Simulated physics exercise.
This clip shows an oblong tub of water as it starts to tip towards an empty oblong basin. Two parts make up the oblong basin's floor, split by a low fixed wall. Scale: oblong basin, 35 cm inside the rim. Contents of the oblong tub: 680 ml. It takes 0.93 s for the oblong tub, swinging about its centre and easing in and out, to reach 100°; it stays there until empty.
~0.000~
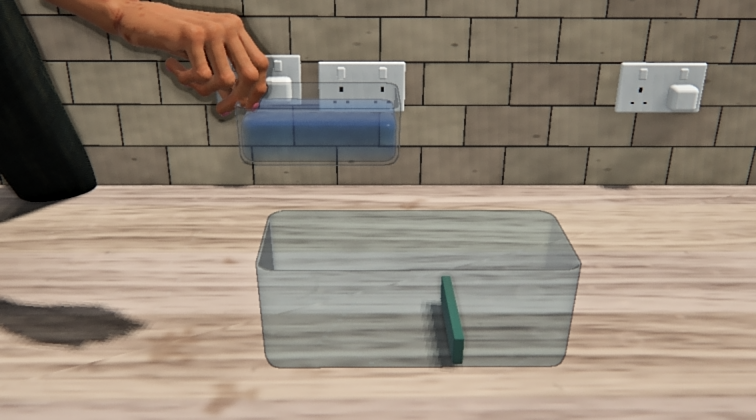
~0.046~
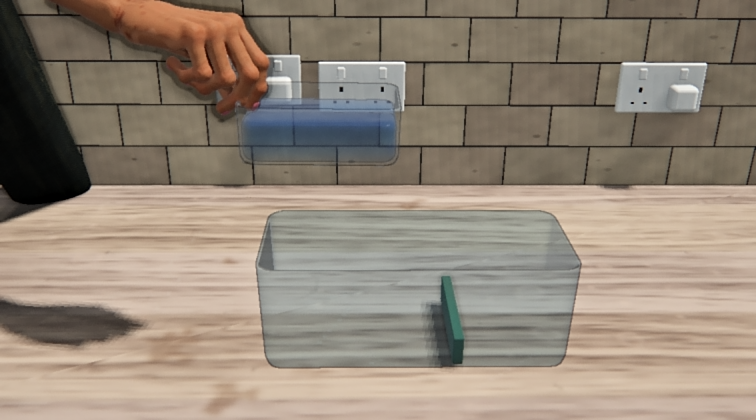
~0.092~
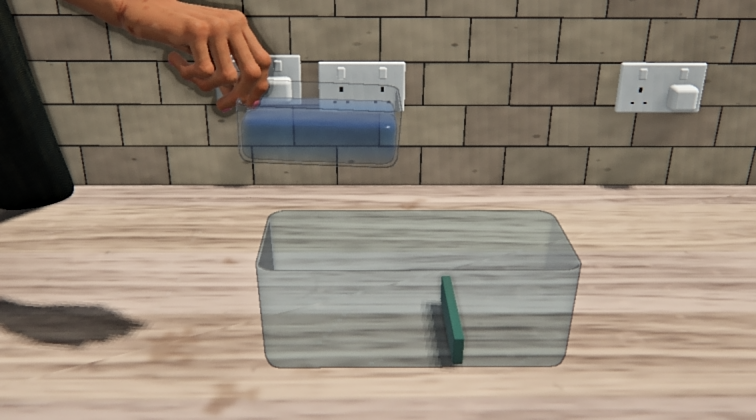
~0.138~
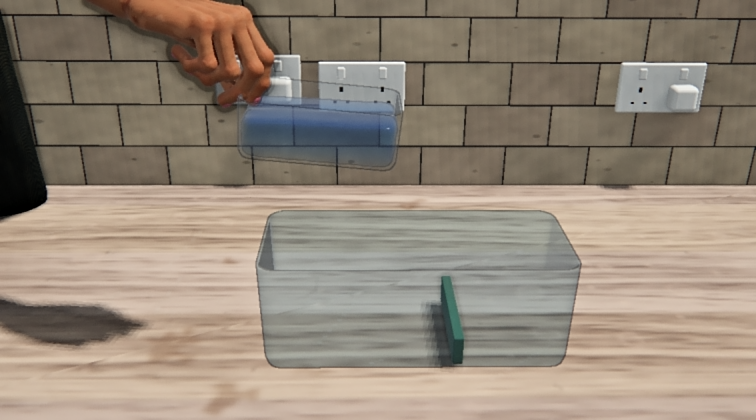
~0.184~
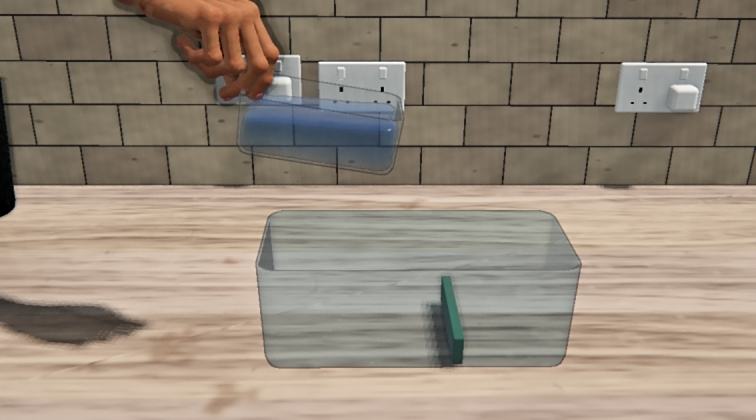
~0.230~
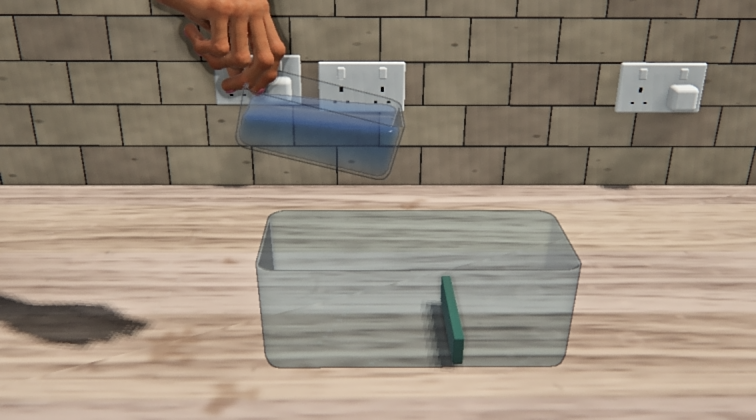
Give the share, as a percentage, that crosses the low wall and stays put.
Around 44 %.
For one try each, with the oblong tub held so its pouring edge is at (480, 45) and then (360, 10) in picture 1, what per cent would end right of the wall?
The first try gives around 60 percent, the second around 25 percent.
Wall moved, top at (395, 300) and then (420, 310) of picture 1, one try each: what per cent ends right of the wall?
The first gives near 75 per cent and the second near 65 per cent.
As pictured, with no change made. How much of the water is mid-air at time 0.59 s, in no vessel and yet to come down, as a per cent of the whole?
Estimate: About 48 % of all of it.
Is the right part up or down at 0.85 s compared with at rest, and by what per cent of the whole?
The share ends smaller than before, by about 3 %.
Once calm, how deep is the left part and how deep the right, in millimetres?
Left part about 12 mm deep, right part about 18 mm deep.
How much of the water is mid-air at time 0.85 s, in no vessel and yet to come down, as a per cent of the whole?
Close to 5 in every hundred parts.
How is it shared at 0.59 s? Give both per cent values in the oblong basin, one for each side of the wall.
8 per cent left and 14 right, roughly.
After 0.59 s the tilt is 70° and 31 per cent is still to pour, 8 is left of the wall and 14 right of it.
After 0.85 s the tilt is 98° and 8 per cent is still to pour, 38 is left of the wall and 47 right of it.
After 1.13 s the tilt is 100° and 1 per cent is still to pour, 50 is left of the wall and 44 right of it.
After 1.43 s the tilt is 100° and 0 per cent is still to pour, 52 is left of the wall and 44 right of it.
In the end 52 per cent lies left of the wall, 44 right of it and 4 outside.
